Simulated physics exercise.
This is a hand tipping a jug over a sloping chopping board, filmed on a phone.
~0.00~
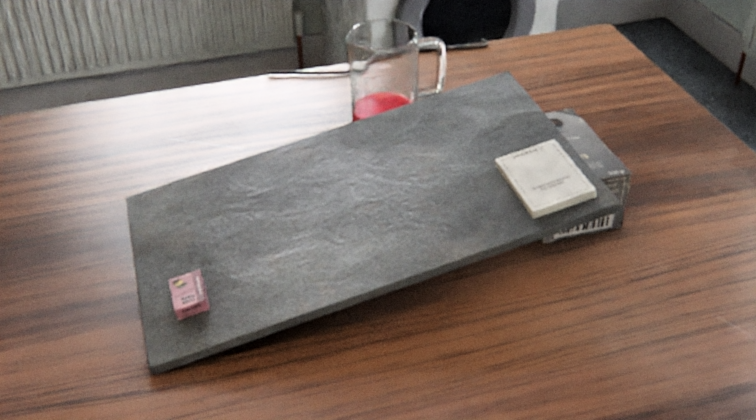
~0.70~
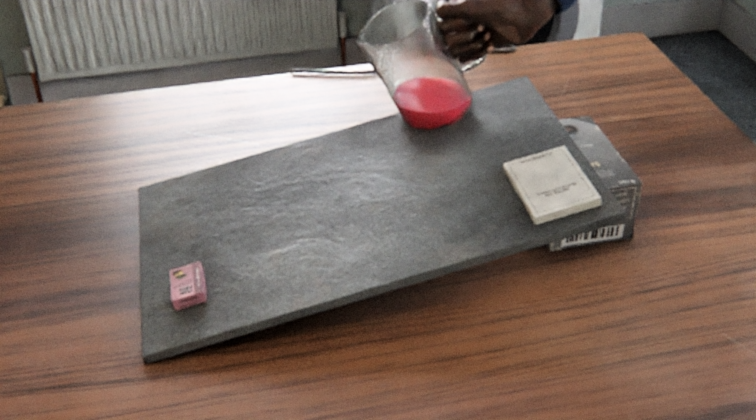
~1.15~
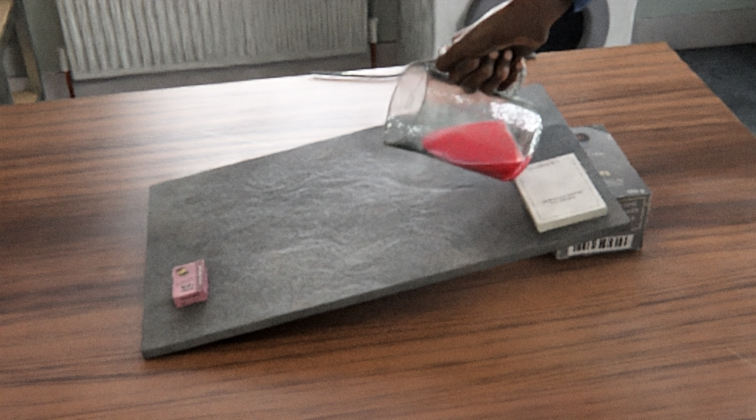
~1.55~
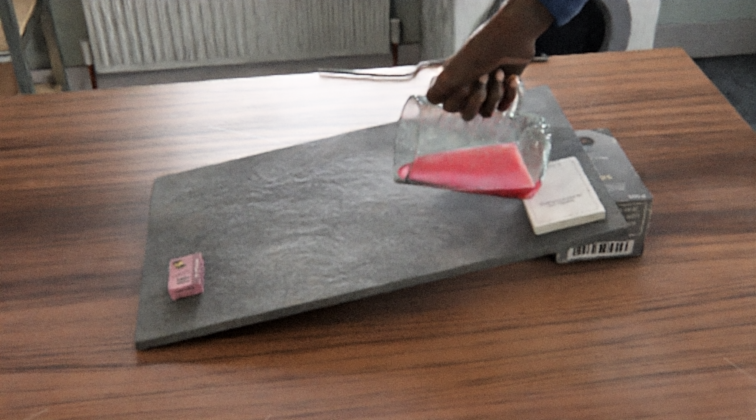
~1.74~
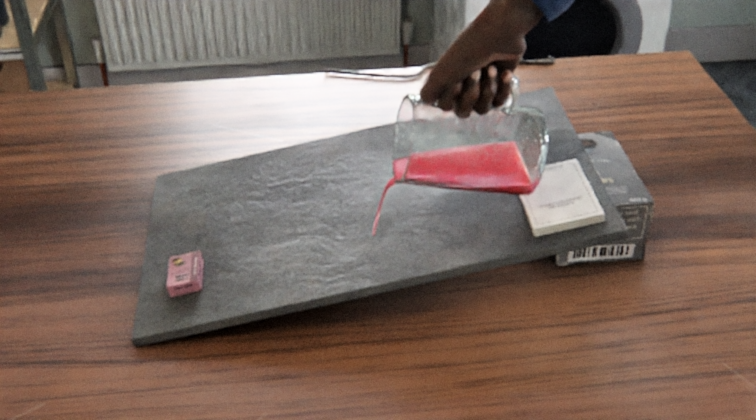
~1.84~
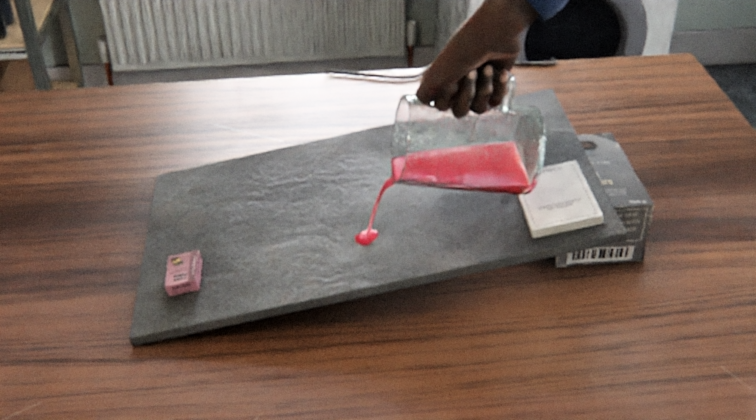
In the video, a hand lifts a glass jug of red liquid over a gray board sloping down to the left, tilts it, and pours a thin stream onto the surface between a pink carton and a pale notebook.
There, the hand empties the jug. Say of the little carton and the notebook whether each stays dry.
The little carton ends up in the puddle; the notebook remains untouched.
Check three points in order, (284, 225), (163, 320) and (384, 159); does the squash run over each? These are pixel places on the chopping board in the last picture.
Looks like the first is safe, the second covered and the third safe.
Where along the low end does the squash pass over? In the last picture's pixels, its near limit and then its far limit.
Wet span: (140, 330) to (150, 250).
By 2.6 s, it runs down to the left; the little carton is in it; the notebook is clear of it.
By 5.2 s, it runs down to the left and off the end; the little carton is in it; the notebook is clear of it.
By 9.6 s, it runs down to the left and off the end; the little carton is in it; the notebook is clear of it.
